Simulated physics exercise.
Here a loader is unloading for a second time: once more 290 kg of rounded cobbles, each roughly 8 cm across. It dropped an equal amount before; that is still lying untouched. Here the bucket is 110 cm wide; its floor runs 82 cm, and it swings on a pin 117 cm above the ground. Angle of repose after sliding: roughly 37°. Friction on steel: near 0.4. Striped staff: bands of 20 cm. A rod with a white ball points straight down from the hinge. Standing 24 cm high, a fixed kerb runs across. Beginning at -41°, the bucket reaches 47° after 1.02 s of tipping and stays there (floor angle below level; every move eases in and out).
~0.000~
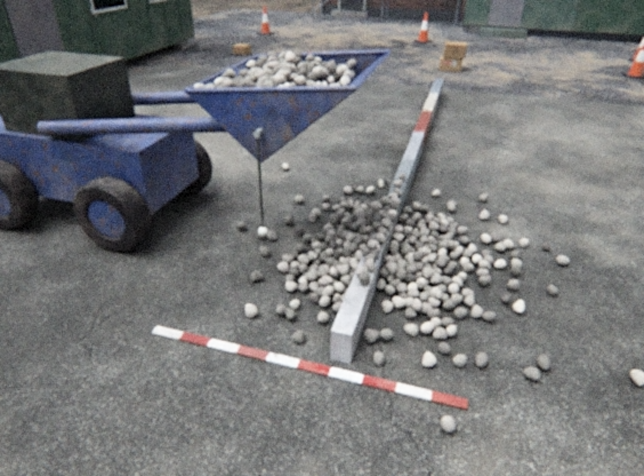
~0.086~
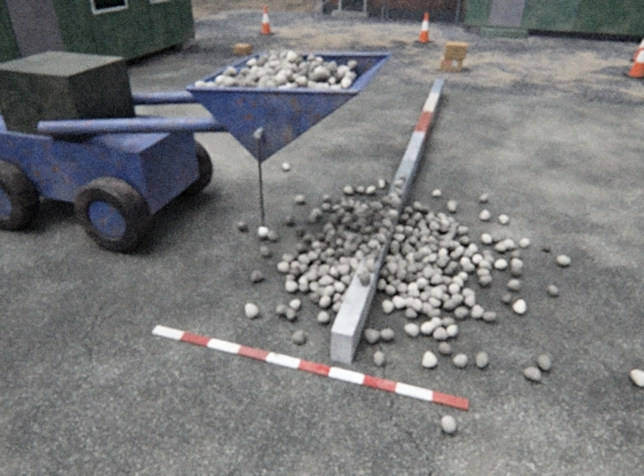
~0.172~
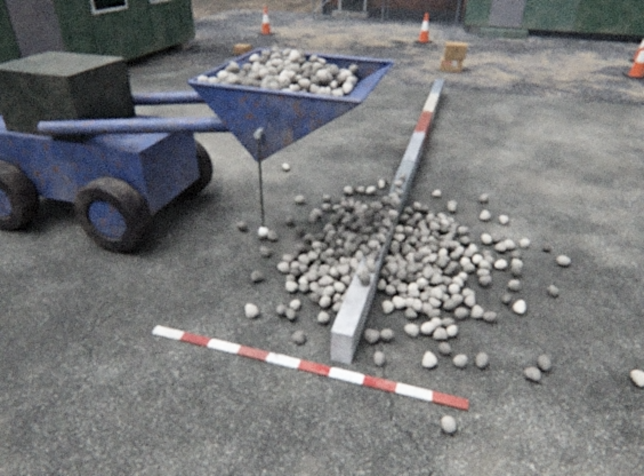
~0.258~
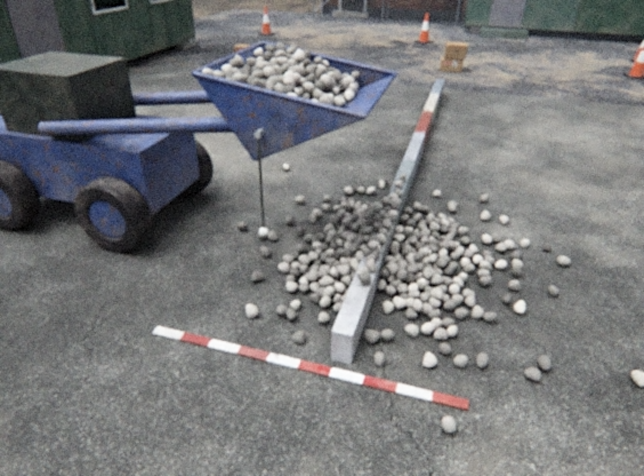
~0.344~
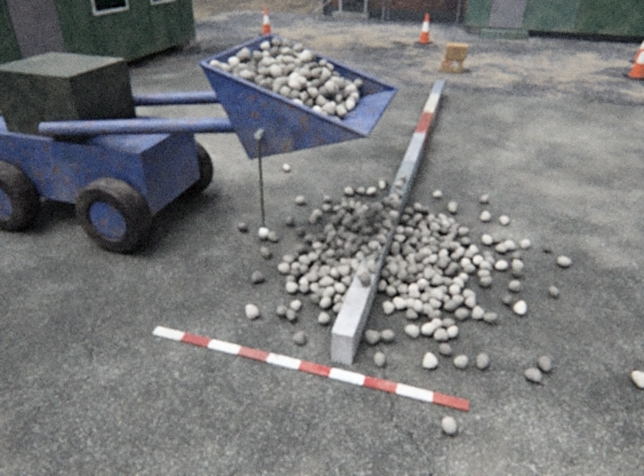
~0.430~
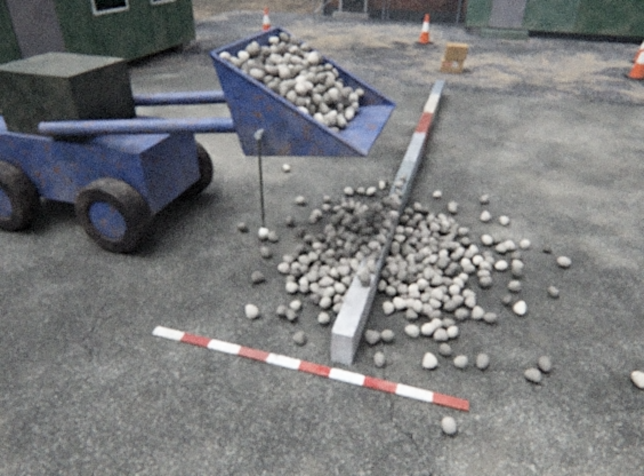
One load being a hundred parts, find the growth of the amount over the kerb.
A growth of about 34 parts in a hundred.
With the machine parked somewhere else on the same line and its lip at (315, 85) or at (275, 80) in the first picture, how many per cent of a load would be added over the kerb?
5 % and 0 %.
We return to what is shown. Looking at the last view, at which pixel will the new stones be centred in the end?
Around (360, 242).
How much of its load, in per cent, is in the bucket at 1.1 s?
Close to 40 per cent of the load.
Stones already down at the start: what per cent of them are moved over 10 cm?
About 10 per cent.
After 0.8 s the floor is at 33°; in per cent of one load, 100 in the bucket, 55 on this side of the kerb, 45 over the kerb; the foremost stones are at (577, 292).
After 1.1 s the floor is at 47°; in per cent of one load, 39 in the bucket, 113 on this side of the kerb, 47 over the kerb; the foremost stones are at (577, 292).
After 1.5 s the floor is at 47°; in per cent of one load, 0 in the bucket, 128 on this side of the kerb, 72 over the kerb; the foremost stones are at (577, 292).
After 4.0 s the floor is at 47°; in per cent of one load, 0 in the bucket, 121 on this side of the kerb, 79 over the kerb; the foremost stones are at (605, 287). Net gain over the kerb, 34.
